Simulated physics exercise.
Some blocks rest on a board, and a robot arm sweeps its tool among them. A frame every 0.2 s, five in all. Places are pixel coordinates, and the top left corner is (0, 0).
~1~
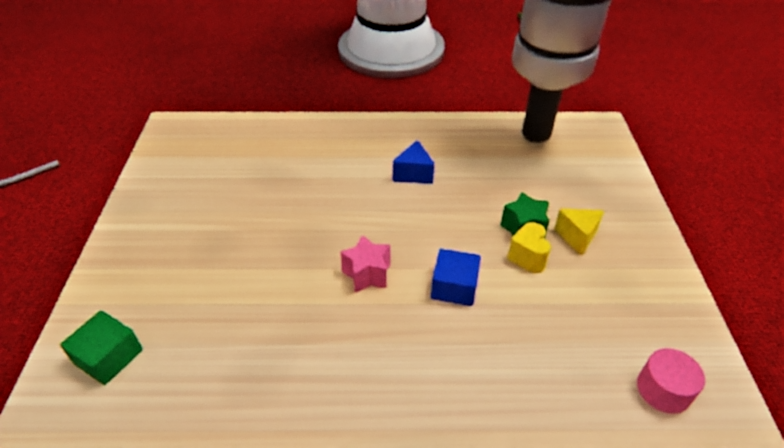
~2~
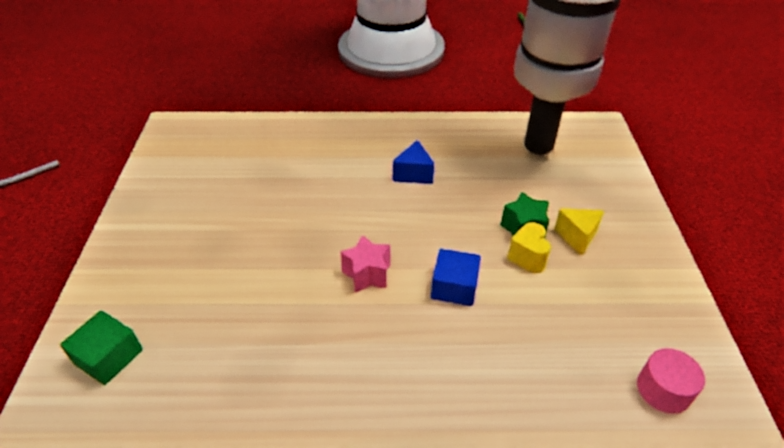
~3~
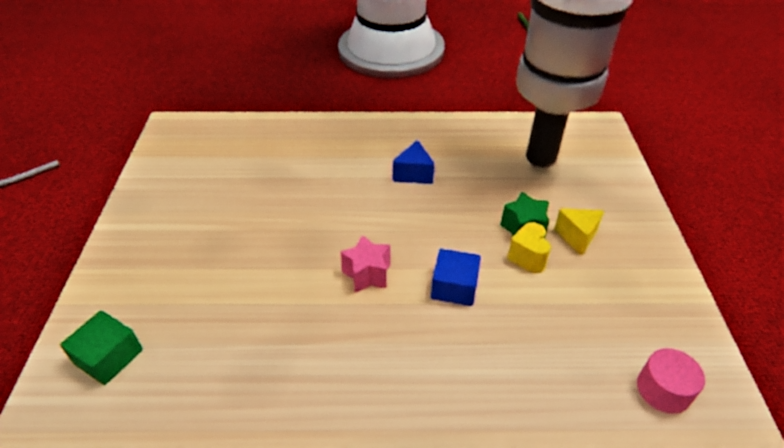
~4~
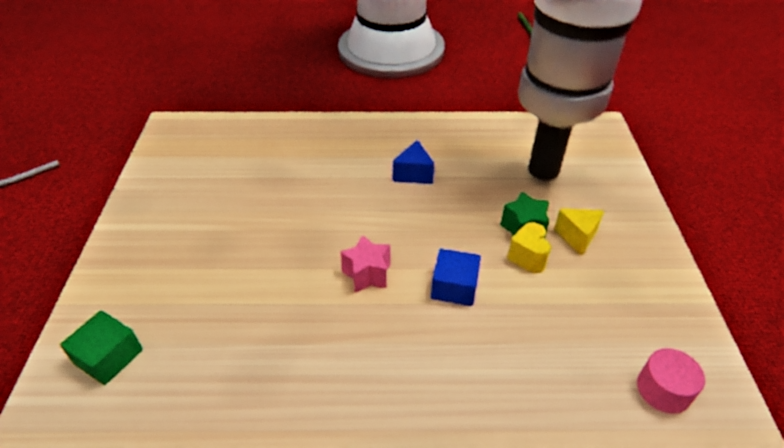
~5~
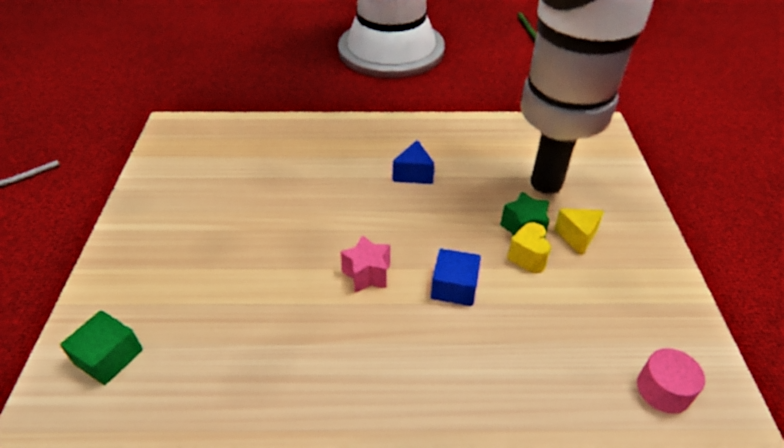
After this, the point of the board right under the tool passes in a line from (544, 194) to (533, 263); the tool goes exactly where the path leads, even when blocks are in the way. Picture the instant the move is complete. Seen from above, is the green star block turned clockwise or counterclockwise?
My prediction: CW.
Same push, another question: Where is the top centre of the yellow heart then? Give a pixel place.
Roughly at (517, 273).
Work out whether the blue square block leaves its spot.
Put simply, it stays right there.
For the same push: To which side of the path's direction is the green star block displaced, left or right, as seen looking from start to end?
The green star block is shifted sideways to the right, facing along the path from start to end.
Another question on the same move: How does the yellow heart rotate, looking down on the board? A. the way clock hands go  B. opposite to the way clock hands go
Letter B.
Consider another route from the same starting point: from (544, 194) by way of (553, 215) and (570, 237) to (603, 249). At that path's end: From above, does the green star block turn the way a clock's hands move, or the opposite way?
Clockwise from above.
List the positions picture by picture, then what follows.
In the first picture, lower end of the tool (536, 135), tops of blocks, blue square block (457, 266), green star block (529, 208), yellow heart (533, 237), yellow triangle (584, 217).
In the second picture, tool (539, 147), blocks as before.
In the third picture, tool (541, 159), blocks as before.
In the fourth picture, tool (544, 172), blocks as before.
In the fifth picture, tool (546, 185), blue square block (457, 266), green star block (529, 208), yellow heart (533, 237), yellow triangle (584, 217).
The first path, step by step. One third of the way, tool (542, 206); green star block (527, 213), turned 15° clockwise; yellow heart (531, 242).
Two thirds of the way, tool (539, 229); green star block (514, 232), turned 30° clockwise; yellow heart (522, 266), turned 35° anticlockwise; yellow triangle (586, 220), turned 10° anticlockwise.
At the end, tool (535, 254); blue square block not moved; green star block (501, 242), turned 65° clockwise; yellow heart (517, 273), turned 75° anticlockwise; yellow triangle (586, 220), turned 10° anticlockwise.
